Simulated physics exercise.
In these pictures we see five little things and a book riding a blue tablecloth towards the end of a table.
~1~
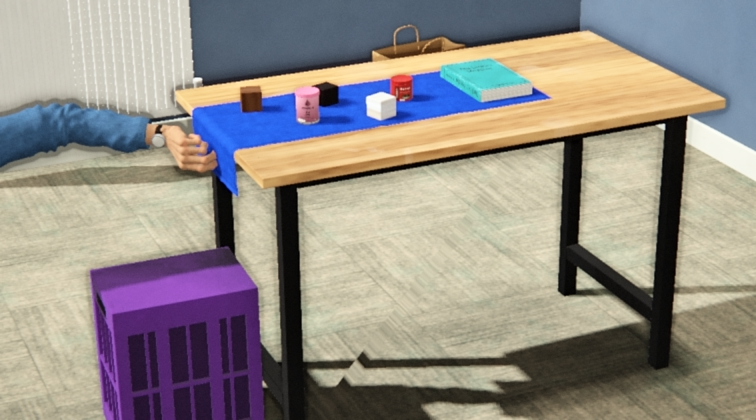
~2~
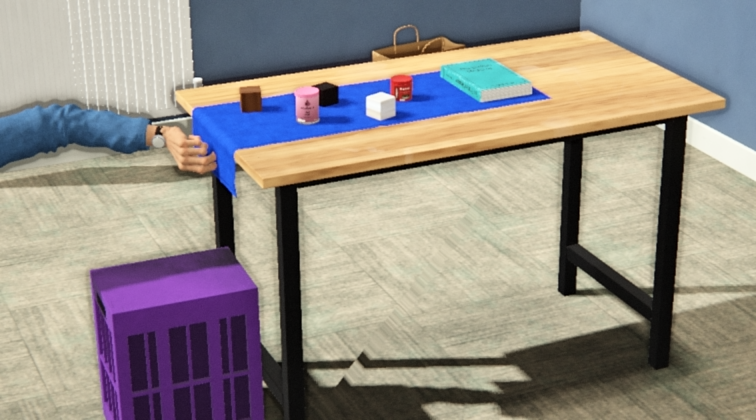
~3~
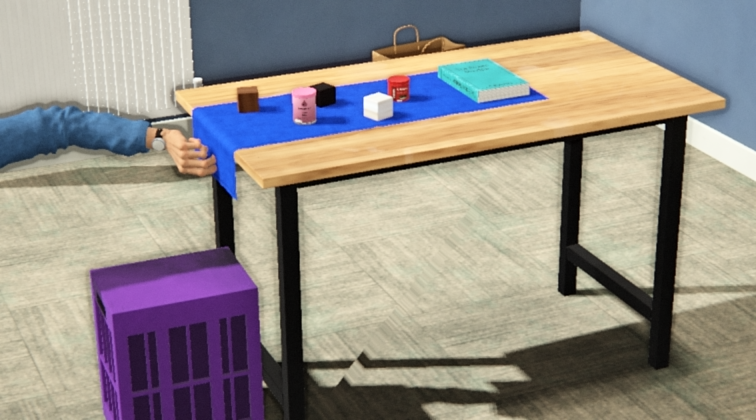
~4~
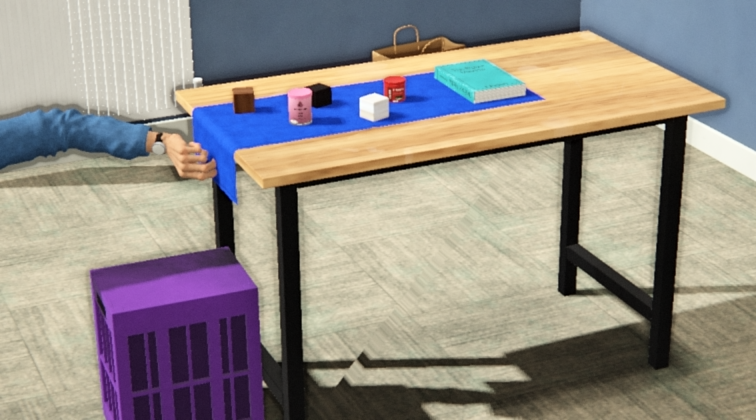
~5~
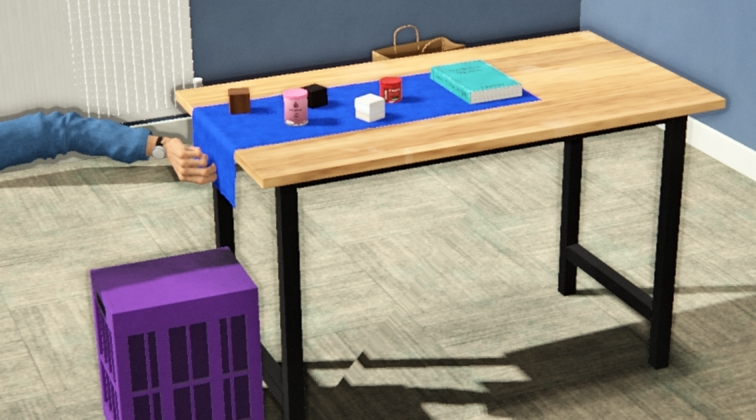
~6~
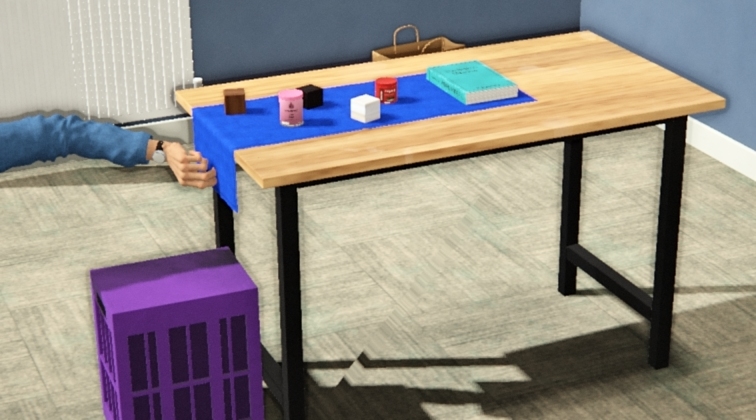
In this clip, a hand at the left edge of a wooden table slowly pulls a blue cloth down, and the brown, black and white cubes, pink can, red pot and teal book on it shift slightly left together.
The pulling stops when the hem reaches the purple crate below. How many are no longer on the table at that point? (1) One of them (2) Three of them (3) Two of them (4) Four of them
3.
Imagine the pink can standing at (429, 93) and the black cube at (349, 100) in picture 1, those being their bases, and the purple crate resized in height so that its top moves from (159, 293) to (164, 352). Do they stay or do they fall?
The pink can? Safe. The black cube? Lost.
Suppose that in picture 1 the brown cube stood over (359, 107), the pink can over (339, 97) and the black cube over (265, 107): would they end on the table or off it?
Here's what happens: The brown cube remains aboard, the pink can remains aboard, the black cube leaves its perch.
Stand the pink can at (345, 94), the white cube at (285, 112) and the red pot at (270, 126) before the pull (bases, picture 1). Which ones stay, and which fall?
Outcome: Pink can stays aboard, white cube falls away, red pot falls away.
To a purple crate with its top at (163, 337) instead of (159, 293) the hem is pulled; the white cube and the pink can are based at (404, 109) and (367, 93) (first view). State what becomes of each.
Result: White cube still there, pink can still there.
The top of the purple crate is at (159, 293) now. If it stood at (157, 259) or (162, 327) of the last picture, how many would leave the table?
The numbers are 1 and 3.
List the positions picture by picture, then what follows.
In the first picture, hem (238, 197); brown cube (251, 89); pink can (307, 91); black cube (325, 86); white cube (381, 97); red pot (402, 78); top of the crate (159, 293).
In the second picture, hem (236, 197); brown cube (250, 89).
In the third picture, hem (237, 201); pink can (304, 91).
In the fourth picture, hem (238, 205); black cube (318, 87); top of the crate (159, 293).
In the fifth picture, hem (235, 209); white cube (370, 99).
In the sixth picture, hem (238, 213); brown cube (234, 91); pink can (291, 93); black cube (309, 88); white cube (366, 99); red pot (386, 80).
A little later, hem near (216, 235); brown cube gone.
Next, hem on the crate; brown cube and pink can gone.
When it is over, hem on the crate; brown cube and pink can gone. Over the edge go two.
